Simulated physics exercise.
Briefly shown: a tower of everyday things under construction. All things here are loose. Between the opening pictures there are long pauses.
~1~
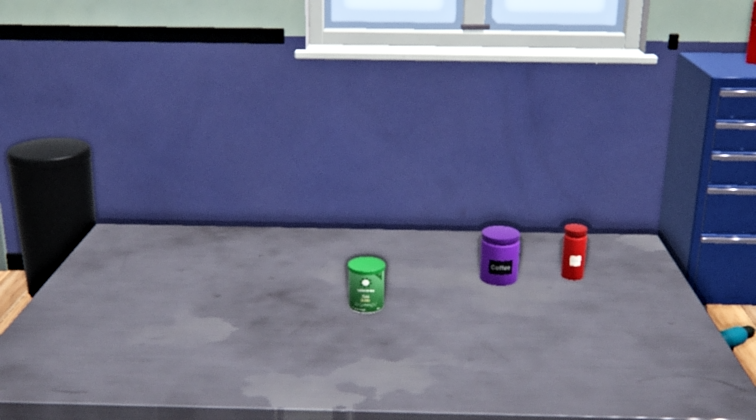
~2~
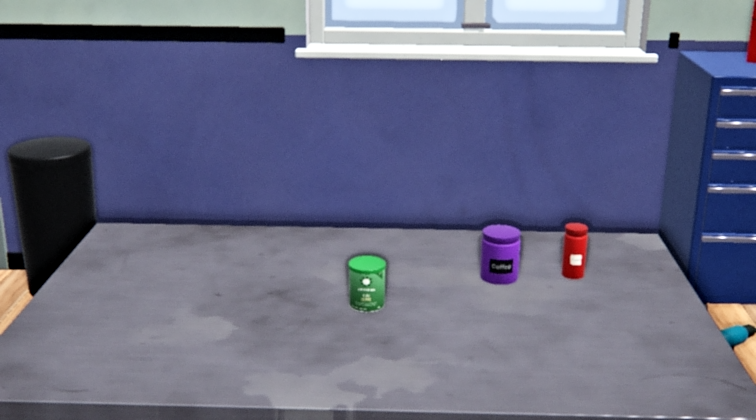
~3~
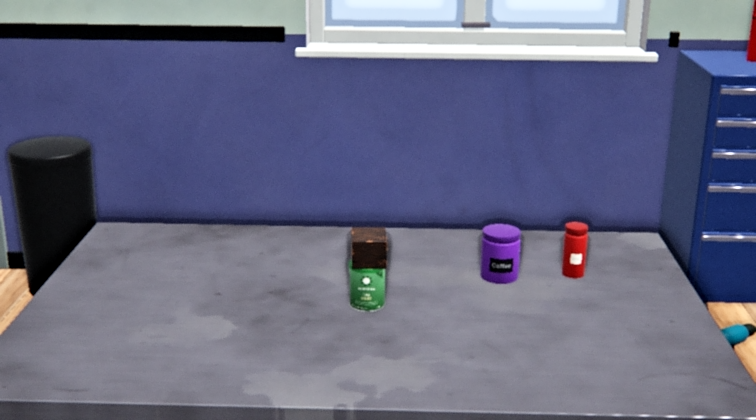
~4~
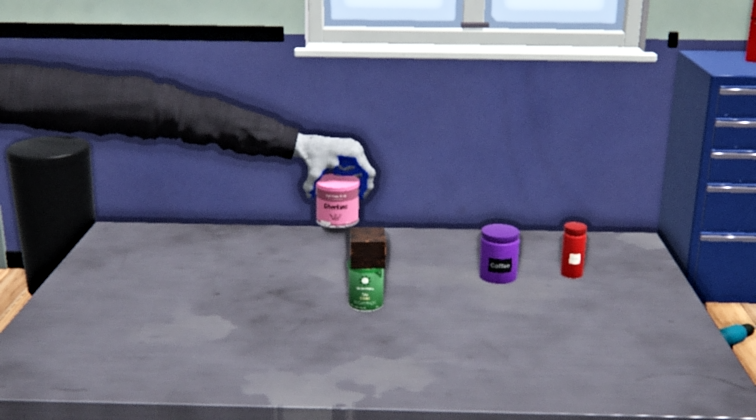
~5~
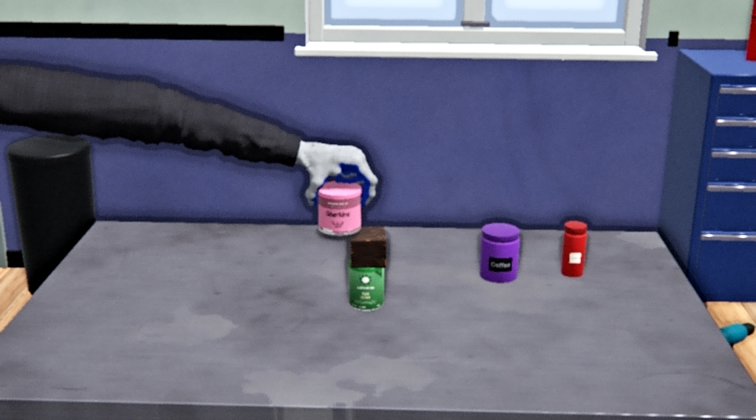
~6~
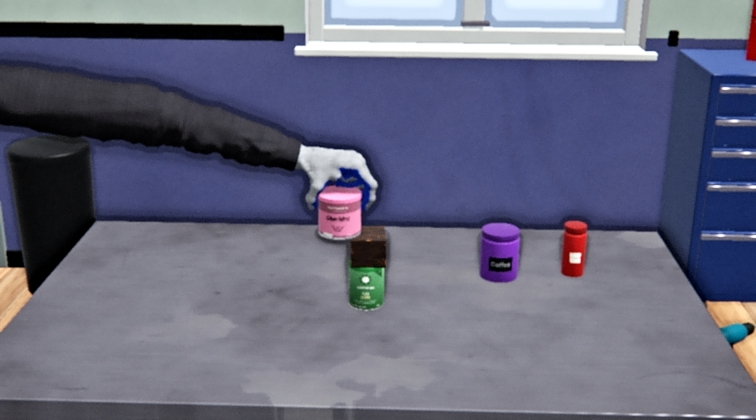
A gloved hand lowered a pink pot behind a green pot, after a dark brown block had appeared on top of the green one, while a purple jar and red shaker stayed still.
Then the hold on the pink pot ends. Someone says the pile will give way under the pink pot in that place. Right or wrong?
Right, it gives way.
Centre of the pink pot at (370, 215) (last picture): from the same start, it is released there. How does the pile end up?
After that, the pile stays intact.
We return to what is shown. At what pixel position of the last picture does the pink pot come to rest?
The object finishes somewhere near (307, 284).
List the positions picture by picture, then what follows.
In the first picture, the last thing is not in view yet; red shaker (574, 252).
In the second picture, the last thing is not in view yet; green pot (367, 285).
In the third picture, the last thing is not in view yet; red shaker (575, 250).
The fourth picture shows coming down; pink pot (337, 201); green pot (366, 284).
The fifth picture shows coming down; pink pot (340, 208); red shaker (574, 249).
The sixth picture shows in place under the hand; pink pot (340, 213); green pot (366, 283).
Then, 0.30 s after the last picture, pink pot now fallen.
Then, 0.40 s after the last picture, things are still on the move.
At rest, fallen, pink pot; the other 4 in place. Seen from the same camera at the end, pink pot near (307, 284). The pile comes apart.
